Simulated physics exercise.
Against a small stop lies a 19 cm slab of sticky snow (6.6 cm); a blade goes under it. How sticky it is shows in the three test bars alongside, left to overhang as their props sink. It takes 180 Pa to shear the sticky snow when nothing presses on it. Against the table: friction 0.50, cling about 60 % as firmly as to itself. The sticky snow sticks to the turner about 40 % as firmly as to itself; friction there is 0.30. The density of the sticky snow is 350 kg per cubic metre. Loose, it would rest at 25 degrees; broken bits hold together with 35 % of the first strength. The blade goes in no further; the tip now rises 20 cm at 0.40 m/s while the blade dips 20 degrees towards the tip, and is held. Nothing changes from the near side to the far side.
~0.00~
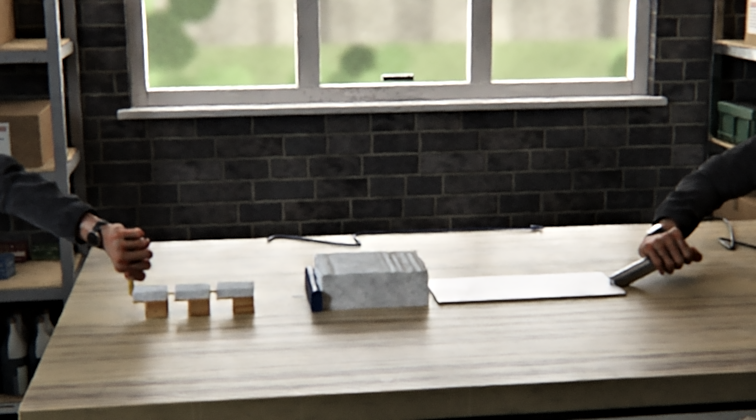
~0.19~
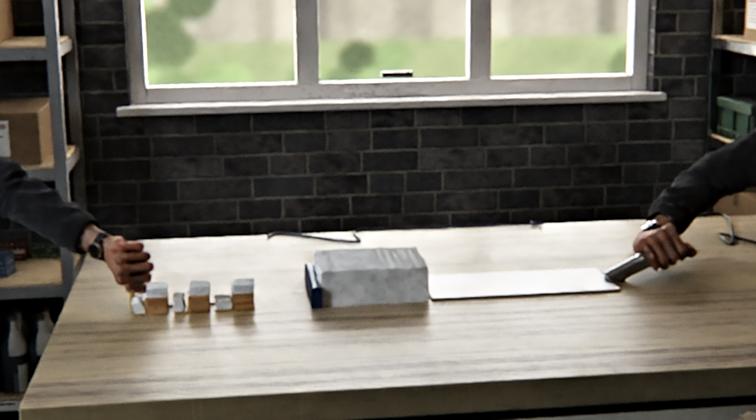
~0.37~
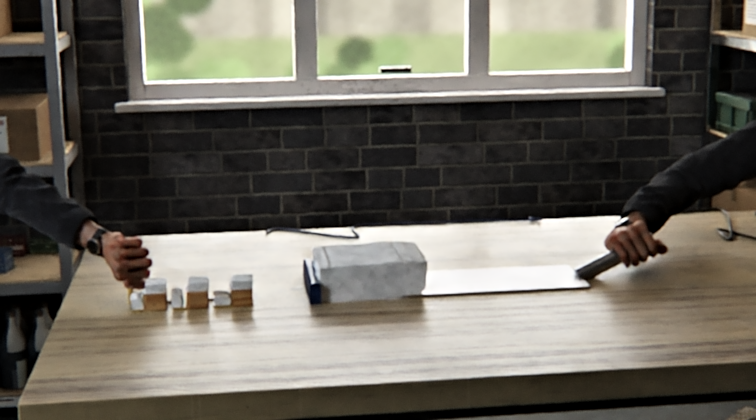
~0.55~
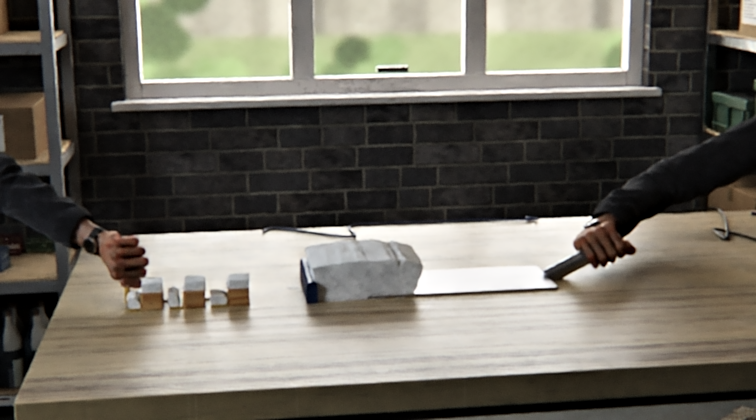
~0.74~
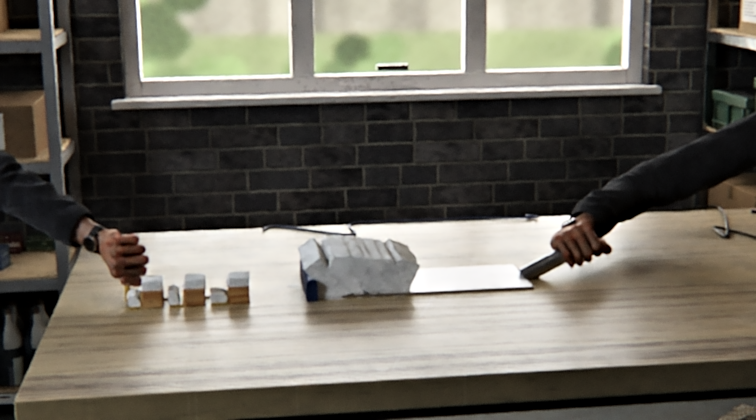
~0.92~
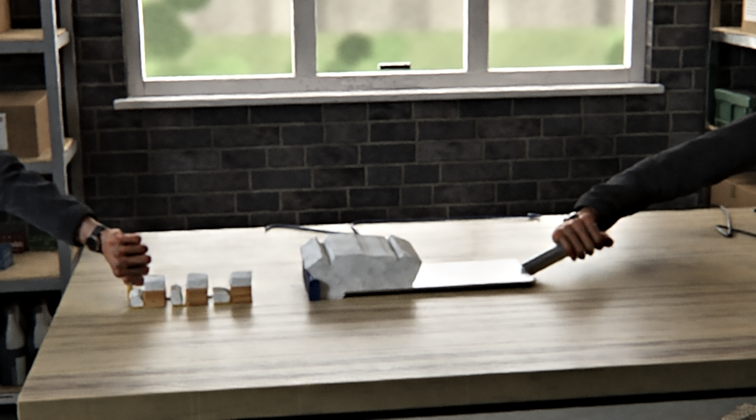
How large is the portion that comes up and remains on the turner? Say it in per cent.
About 53 %.
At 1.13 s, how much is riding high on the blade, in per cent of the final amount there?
Some 50 per cent.
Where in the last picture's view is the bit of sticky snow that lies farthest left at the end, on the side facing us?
Near (192, 293).
By 1.13 s, the tip is 8.5 cm up.
By 1.38 s, the tip is 18 cm up.
By 1.63 s, the tip is 20 cm up and 53 % is riding high on the blade.
By 1.88 s, the tip is 20 cm up and 53 % is riding high on the blade.
By 2.70 s, at the end, the tip is 20 cm up and 53 % is riding high on the blade.
